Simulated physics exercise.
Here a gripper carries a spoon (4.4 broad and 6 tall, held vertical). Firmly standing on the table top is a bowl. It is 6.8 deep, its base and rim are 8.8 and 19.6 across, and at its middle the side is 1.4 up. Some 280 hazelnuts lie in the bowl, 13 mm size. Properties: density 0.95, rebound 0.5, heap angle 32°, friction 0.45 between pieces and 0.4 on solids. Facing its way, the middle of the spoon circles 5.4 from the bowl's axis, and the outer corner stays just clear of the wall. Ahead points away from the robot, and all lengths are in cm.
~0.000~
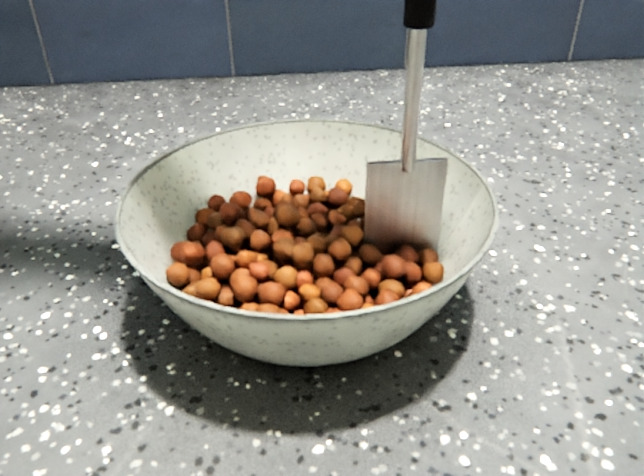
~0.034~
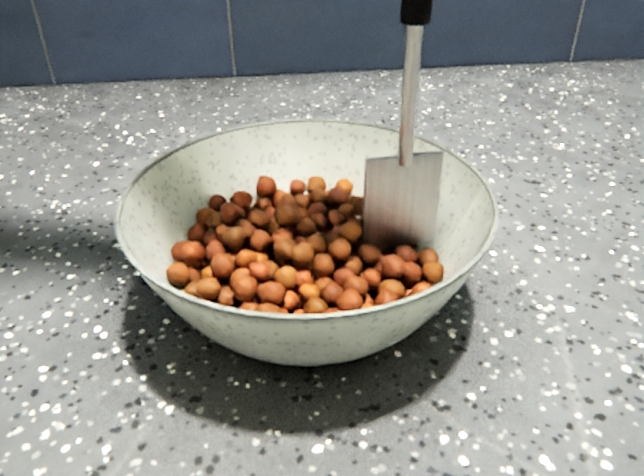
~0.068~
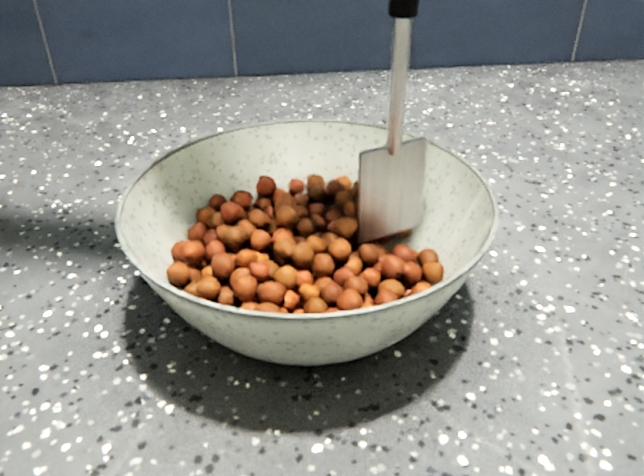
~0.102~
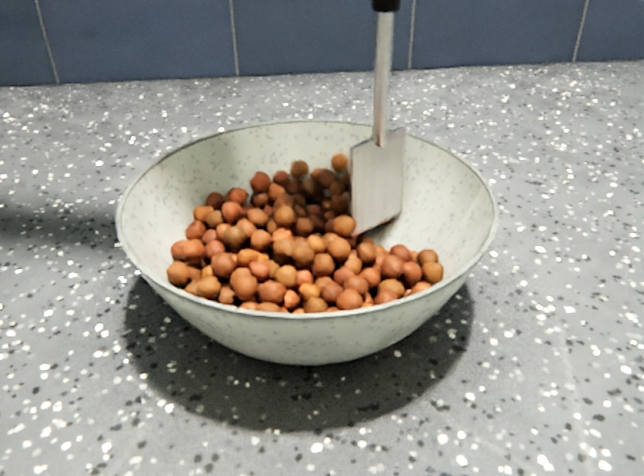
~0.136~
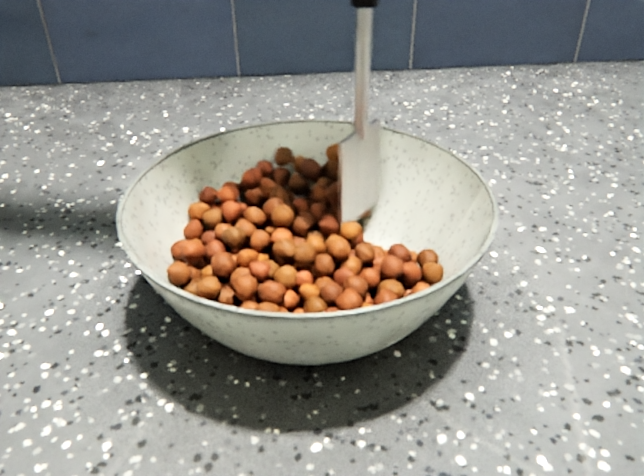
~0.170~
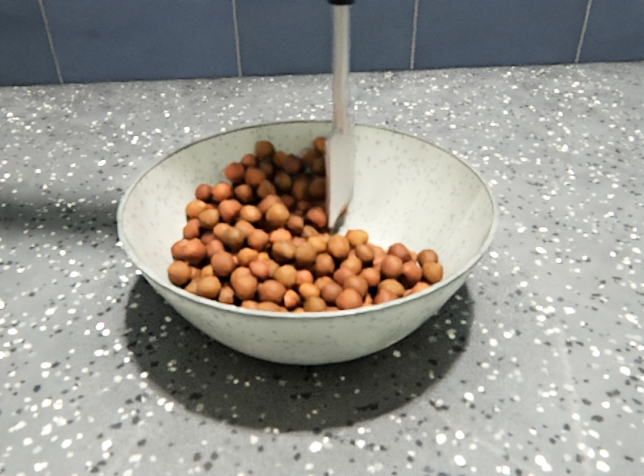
In this clip, an upright metal spatula-like tool sweeps leftward through round brown nuts in a pale speckled bowl on a gray countertop, turning as it moves and pushing some into a higher heap toward the back.
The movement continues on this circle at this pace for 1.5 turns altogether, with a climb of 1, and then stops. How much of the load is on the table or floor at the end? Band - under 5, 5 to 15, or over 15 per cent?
Band: 5 to 15 per cent.
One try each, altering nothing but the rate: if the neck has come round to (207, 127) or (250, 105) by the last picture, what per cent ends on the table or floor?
First try: Around 40 %; second try: Around 30 %.
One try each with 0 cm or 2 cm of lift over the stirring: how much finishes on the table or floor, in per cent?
About 15 per cent on the first try and 5 per cent on the second.
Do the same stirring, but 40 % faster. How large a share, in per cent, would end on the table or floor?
In that case it comes to around 20 percent.
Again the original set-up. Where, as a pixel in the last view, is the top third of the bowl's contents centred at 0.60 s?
Upper-third centre: Approx. (340, 291) px.
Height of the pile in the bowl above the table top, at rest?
The peak stands near 6.5 centimetres up.
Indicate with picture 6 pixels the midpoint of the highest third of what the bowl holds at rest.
The centre sits around (243, 270) in the last picture.
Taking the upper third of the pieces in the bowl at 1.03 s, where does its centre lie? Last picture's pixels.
Centre estimate: (276, 179).
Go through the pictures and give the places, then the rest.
The first frame shows spoon neck at (410, 135), 0° round; upper third of the load around (287, 248), from x 175 to 435, top at y 185; 280 in the bowl.
The second frame shows spoon neck at (407, 130), 6° round; upper third of the load around (287, 248), from x 175 to 435, top at y 185.
The third frame shows spoon neck at (396, 120), 21° round; upper third of the load around (287, 240), from x 180 to 435, top at y 185.
The fourth frame shows spoon neck at (380, 111), 35° round; upper third of the load around (285, 238), from x 180 to 435, top at y 165.
The fifth frame shows spoon neck at (361, 105), 50° round; upper third of the load around (282, 226), from x 180 to 435, top at y 155.
The sixth frame shows spoon neck at (340, 101), 65° round; upper third of the load around (271, 219), from x 180 to 435, top at y 145; 280 in the bowl.
By 0.60 s, 251° round, highest piece 9 above the table; 266 in the bowl, 10 on the table or floor, 4 in flight or on the tool.
By 1.03 s, 78° round, highest piece 9 above the table; 256 in the bowl, 23 on the table or floor, 1 in flight or on the tool.
By 1.45 s, 180° round, highest piece 6 above the table; 252 in the bowl, 28 on the table or floor.
By 2.15 s, 180° round, highest piece 6 above the table; 252 in the bowl, 28 on the table or floor.
Final count, 252 in the bowl, 28 on the table or floor. That is 10 % on the table or floor.
